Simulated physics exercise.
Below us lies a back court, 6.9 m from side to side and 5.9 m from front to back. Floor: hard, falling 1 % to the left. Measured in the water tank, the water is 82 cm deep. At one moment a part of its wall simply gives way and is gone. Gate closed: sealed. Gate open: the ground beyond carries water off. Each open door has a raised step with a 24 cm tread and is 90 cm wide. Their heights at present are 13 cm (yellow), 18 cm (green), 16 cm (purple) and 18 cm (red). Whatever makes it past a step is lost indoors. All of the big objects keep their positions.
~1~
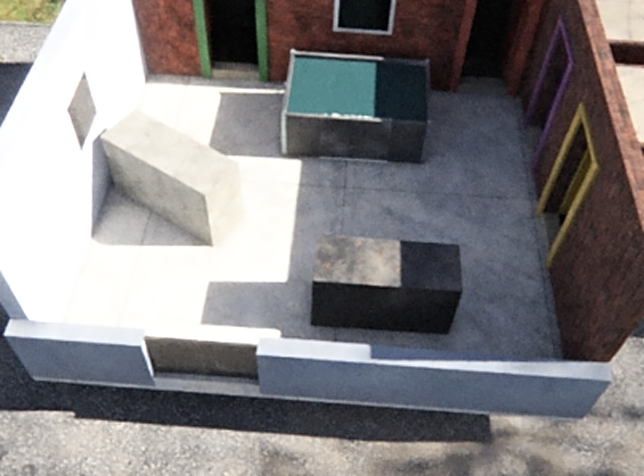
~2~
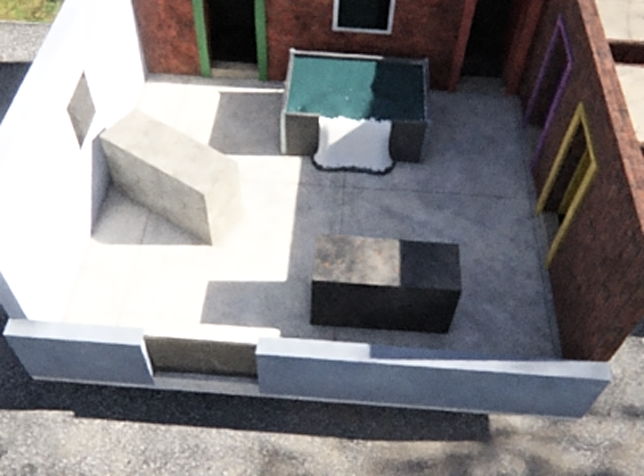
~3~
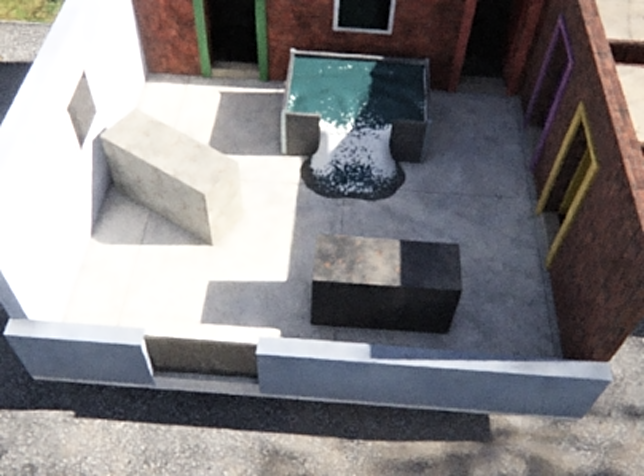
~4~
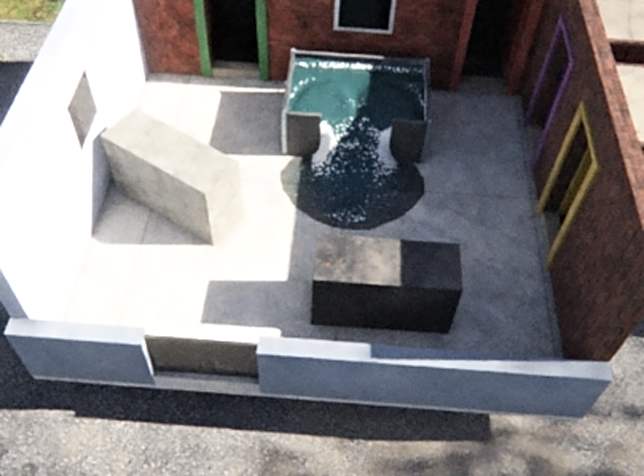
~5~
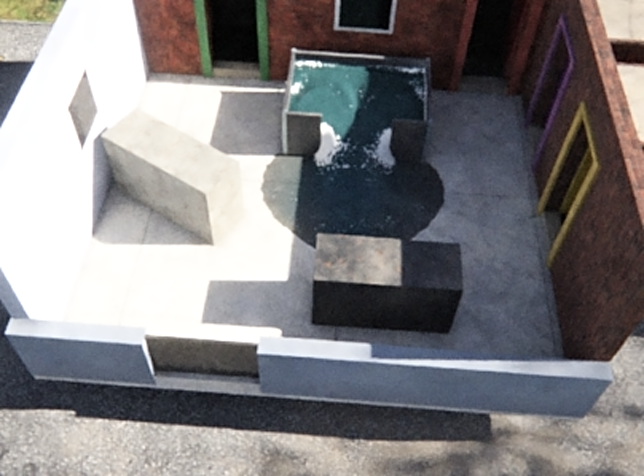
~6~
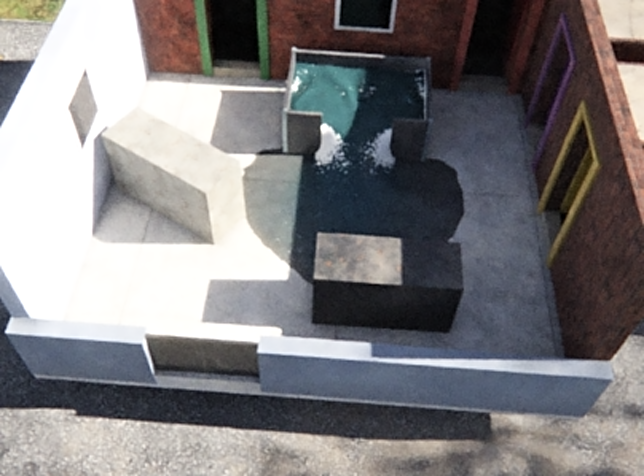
In a walled back court with brick and white walls, a tank of still green water stands near the back. A section of its front wall vanishes and water pours out, foaming at the gap, then spreads over the paved floor as a widening dark pool that reaches around the dark block.
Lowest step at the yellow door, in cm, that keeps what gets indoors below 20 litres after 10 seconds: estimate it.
My estimate is 12.5 cm.
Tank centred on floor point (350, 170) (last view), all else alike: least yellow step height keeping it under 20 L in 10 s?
About 18 cm.
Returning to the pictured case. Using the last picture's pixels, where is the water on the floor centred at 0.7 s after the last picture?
(351, 168) or so.
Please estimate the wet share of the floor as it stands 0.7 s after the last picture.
Roughly 35 percent of the floor is wet.
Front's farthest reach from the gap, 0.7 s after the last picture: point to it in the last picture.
Look about (213, 363) in the last picture.
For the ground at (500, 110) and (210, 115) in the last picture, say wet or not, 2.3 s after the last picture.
First untouched, then untouched.
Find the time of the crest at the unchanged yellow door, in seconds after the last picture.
Some 2.4 s, more or less.
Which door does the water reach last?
Answer: Green.
Then, 0.7 s after the last picture water covers 35 % of the floor, deepest (42 cm) near (353, 273); it has not reached the yellow door.
Then, 2.3 s after the last picture water covers 60 % of the floor, deepest (38 cm) near (53, 351); 17 cm at the yellow door, 6 litres in over its 13 cm step.
Then, 9.3 s after the last picture water covers 95 % of the floor, deepest (18 cm) near (139, 202); 4 cm at the yellow door, 17 litres in over its 13 cm step.
At the yellow door as built, the water peaked near 17 cm, 2.3 s after the last picture.
Run again over the same 10 s with other heights there, 27 litres in over 11.5 cm, 15 litres over 13.5 cm. The limit of 20 litres is kept from about 12.5 cm up.
